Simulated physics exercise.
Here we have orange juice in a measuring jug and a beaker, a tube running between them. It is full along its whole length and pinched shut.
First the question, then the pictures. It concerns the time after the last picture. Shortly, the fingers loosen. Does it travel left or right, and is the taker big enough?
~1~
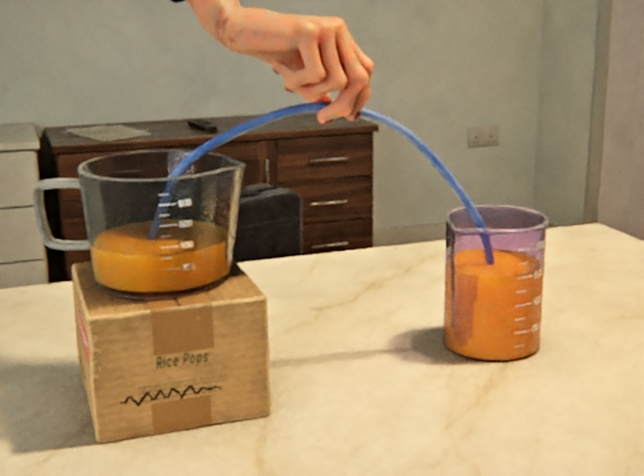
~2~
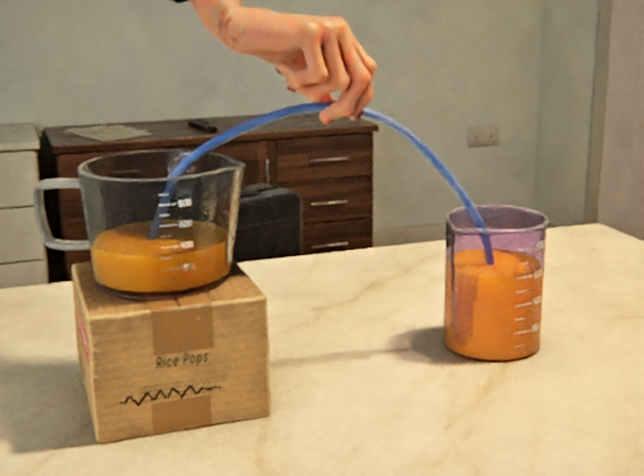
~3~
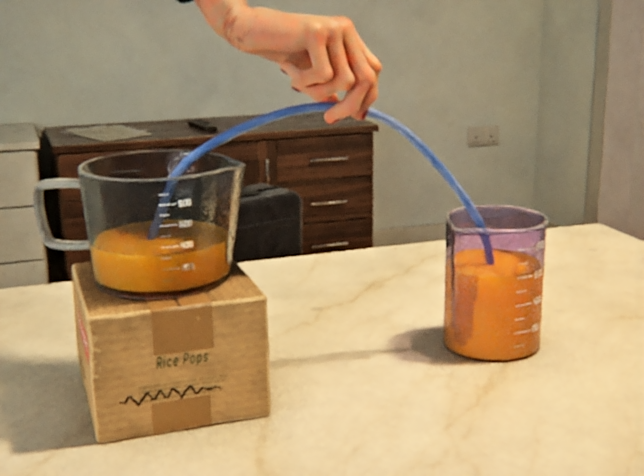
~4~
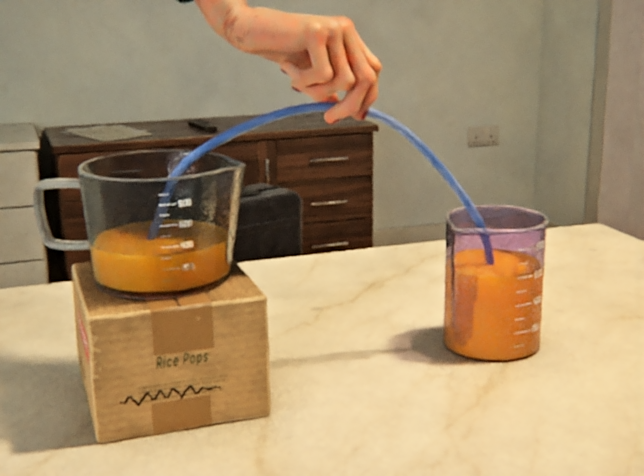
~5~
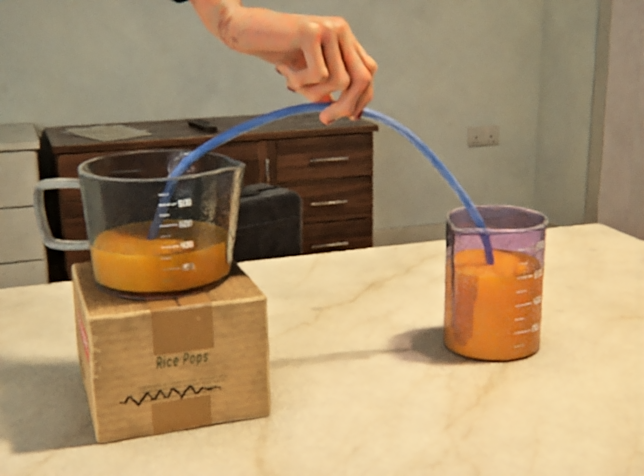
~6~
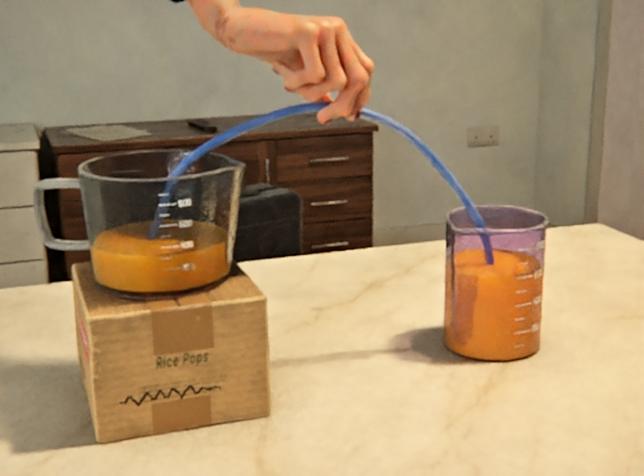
So the orange juice travels to the right side and, once there, it fits inside.
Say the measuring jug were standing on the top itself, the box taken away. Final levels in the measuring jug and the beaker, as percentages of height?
In the order asked, around 50 and then 40 per cent.
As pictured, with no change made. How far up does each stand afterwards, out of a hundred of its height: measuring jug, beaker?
About 15 %, then 80 %.
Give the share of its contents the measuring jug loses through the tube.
I'd put it at roughly 55 per cent.
A moment on, the measuring jug is about a quarter full; the beaker is about two thirds full.
Further on, the measuring jug is about a quarter full; the beaker is about three quarters full.
When it is over, the measuring jug is nearly empty; the beaker is about three quarters full.
